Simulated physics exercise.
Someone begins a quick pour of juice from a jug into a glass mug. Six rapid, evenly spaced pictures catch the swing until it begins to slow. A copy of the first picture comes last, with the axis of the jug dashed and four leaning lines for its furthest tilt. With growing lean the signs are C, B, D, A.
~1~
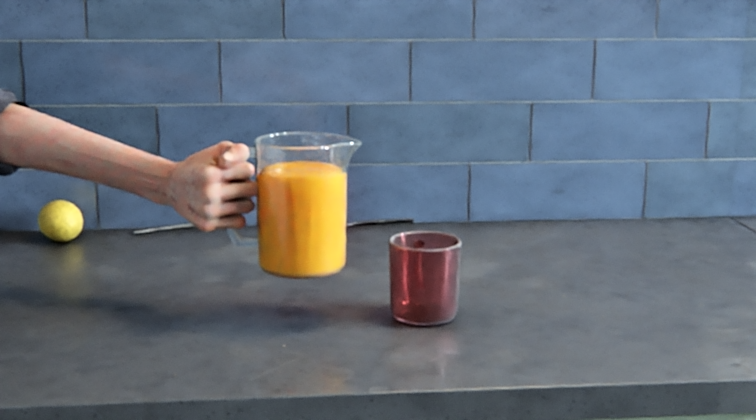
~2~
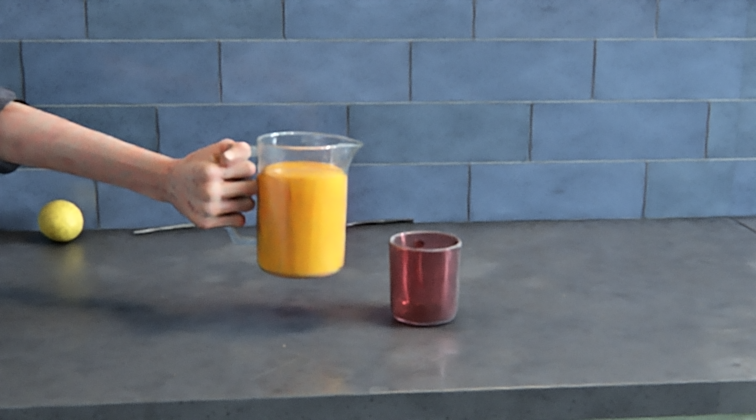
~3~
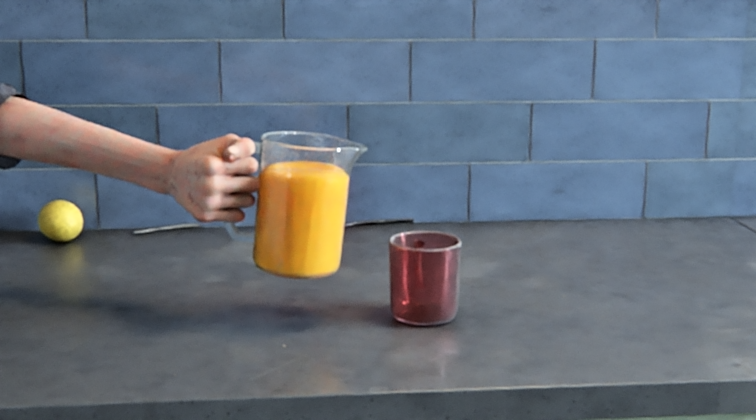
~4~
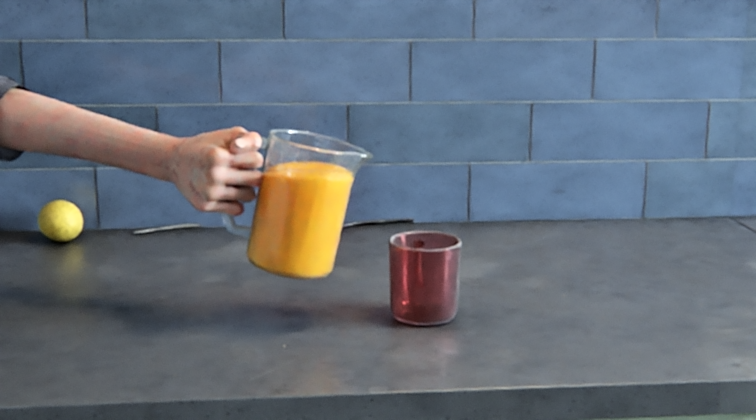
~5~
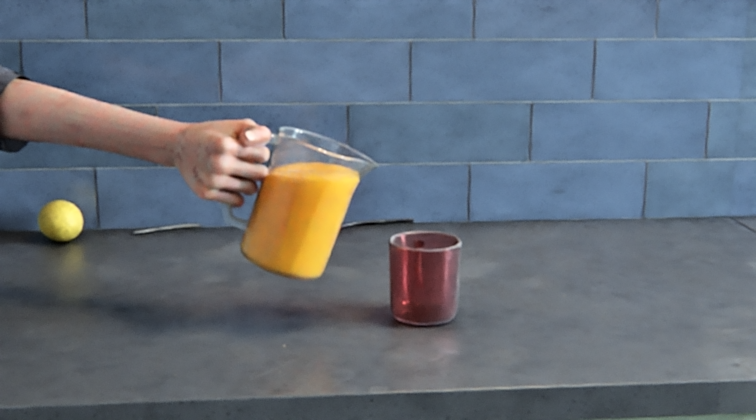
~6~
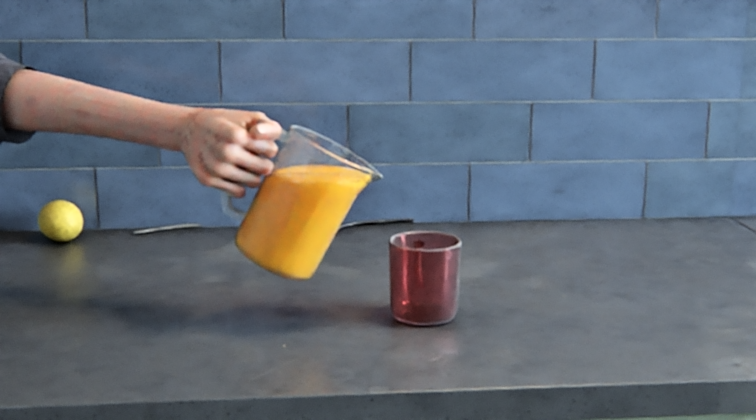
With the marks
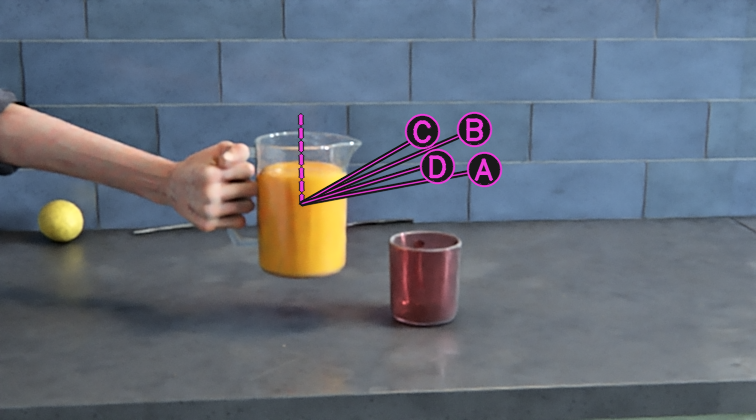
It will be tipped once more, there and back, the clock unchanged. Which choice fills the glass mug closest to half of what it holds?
The answer is mark C.
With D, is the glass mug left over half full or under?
Over half.
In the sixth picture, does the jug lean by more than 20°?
Yes.
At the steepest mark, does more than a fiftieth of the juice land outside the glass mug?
Yes, it does.
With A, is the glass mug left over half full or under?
Over half.
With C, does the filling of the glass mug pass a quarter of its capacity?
Yes, clearly.
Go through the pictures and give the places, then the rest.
In the first picture, upright, lip at (360, 142); rim of the glass mug round (425, 240); nothing has left yet.
In the second picture, upright, lip at (361, 144); nothing has left yet.
In the third picture, tipped about 6°, lip at (365, 148); nothing has left yet.
In the fourth picture, tipped about 12°, lip at (371, 155); nothing has left yet.
In the fifth picture, tipped about 20°, lip at (377, 165); nothing has left yet.
In the sixth picture, tipped about 28°, lip at (381, 176); nothing has left yet.
In magenta, A at (468, 172); B at (458, 136); C at (409, 142); D at (419, 167).
Choosing A, the glass mug ends with about 77 % of what it can hold; 22 % of the juice is spilt.
Choosing B, the glass mug ends with about 71 % of what it can hold.
Choosing C, the glass mug ends with about 52 % of what it can hold.
Choosing D, the glass mug ends with about 81 % of what it can hold; 8 % of the juice is spilt.
